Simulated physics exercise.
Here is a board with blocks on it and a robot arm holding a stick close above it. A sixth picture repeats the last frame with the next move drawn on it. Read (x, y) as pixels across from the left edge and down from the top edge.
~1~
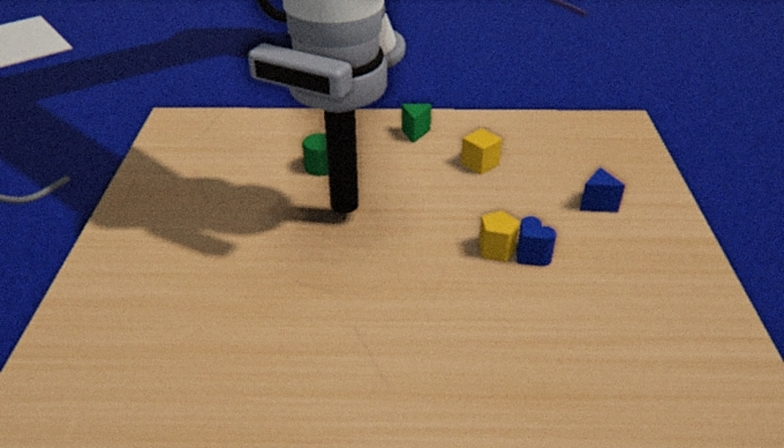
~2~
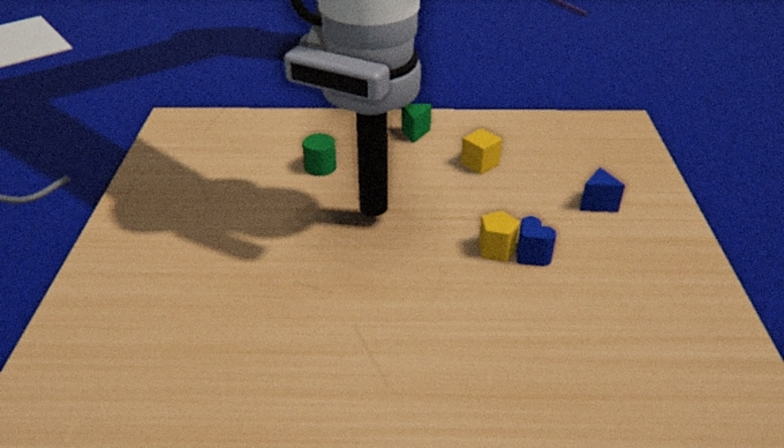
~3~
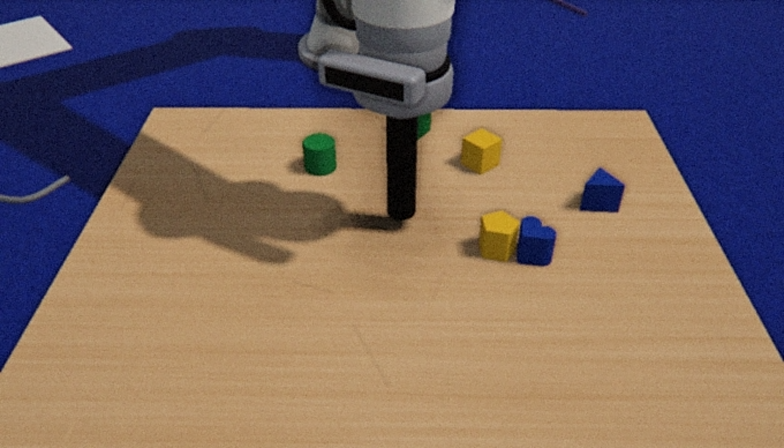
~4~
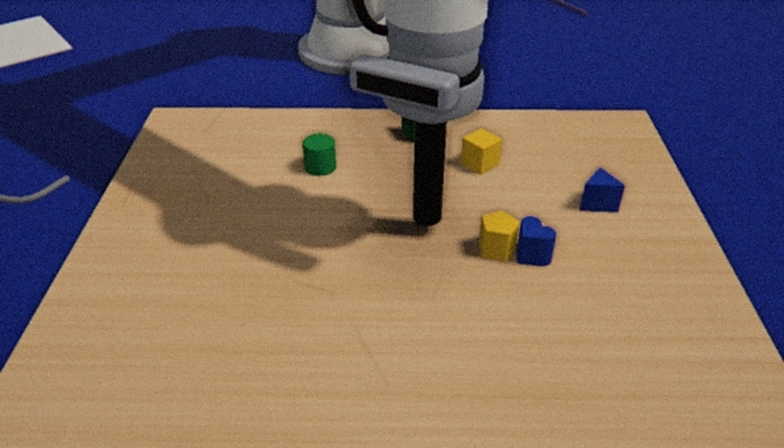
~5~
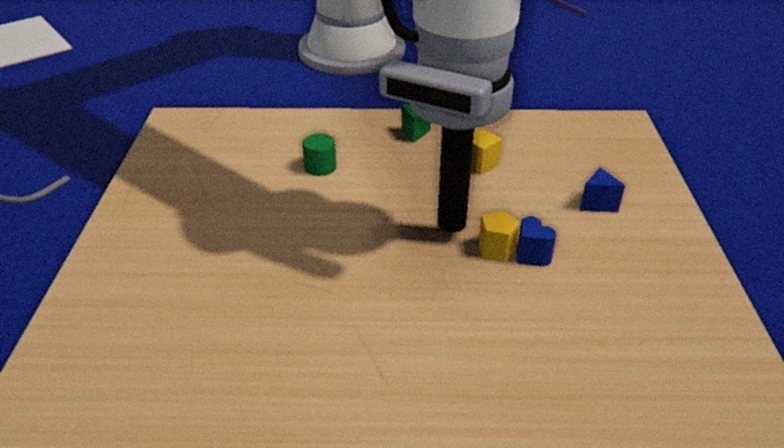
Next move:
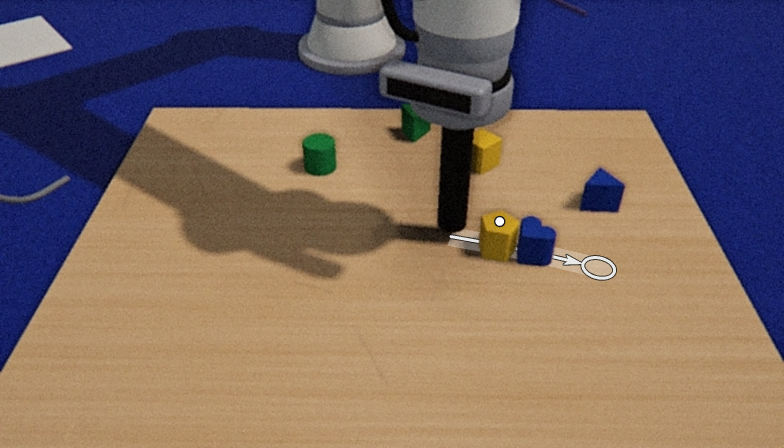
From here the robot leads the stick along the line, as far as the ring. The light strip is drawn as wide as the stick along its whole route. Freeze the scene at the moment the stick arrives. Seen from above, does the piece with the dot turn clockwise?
Answer: Yes.
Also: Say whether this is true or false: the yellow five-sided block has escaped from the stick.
That is false.
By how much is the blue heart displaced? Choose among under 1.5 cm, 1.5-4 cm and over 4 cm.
The largest band: Over 4 cm.
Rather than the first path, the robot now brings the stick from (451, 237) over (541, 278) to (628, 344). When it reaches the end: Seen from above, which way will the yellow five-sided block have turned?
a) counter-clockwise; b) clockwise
a
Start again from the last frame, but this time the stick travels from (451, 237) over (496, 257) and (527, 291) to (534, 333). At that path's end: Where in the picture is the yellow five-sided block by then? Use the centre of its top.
It will end up at (558, 246).
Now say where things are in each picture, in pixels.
Lower end of the stick at (345, 206), tops of blocks, yellow five-sided block at (500, 221), blue heart at (536, 228), in the first picture.
Stick at (374, 208), blocks as before, in the second picture.
Stick at (401, 212), blocks as before, in the third picture.
Stick at (427, 218), blocks as before, in the fourth picture.
Stick at (452, 224), yellow five-sided block at (500, 221), blue heart at (536, 228), in the fifth picture.
The drawn path runs from (451, 237) via (523, 250), ending at (599, 268); the dot is on the yellow five-sided block.
On the path given first. One third of the way, stick at (501, 233); yellow five-sided block at (537, 228); blue heart at (569, 236), turned 20° clockwise.
Two thirds of the way, stick at (551, 243); yellow five-sided block at (587, 241); blue heart at (619, 253), turned 35° clockwise.
At the end, stick at (602, 255); yellow five-sided block at (635, 257), turned 40° clockwise; blue heart at (660, 278), turned 60° clockwise.
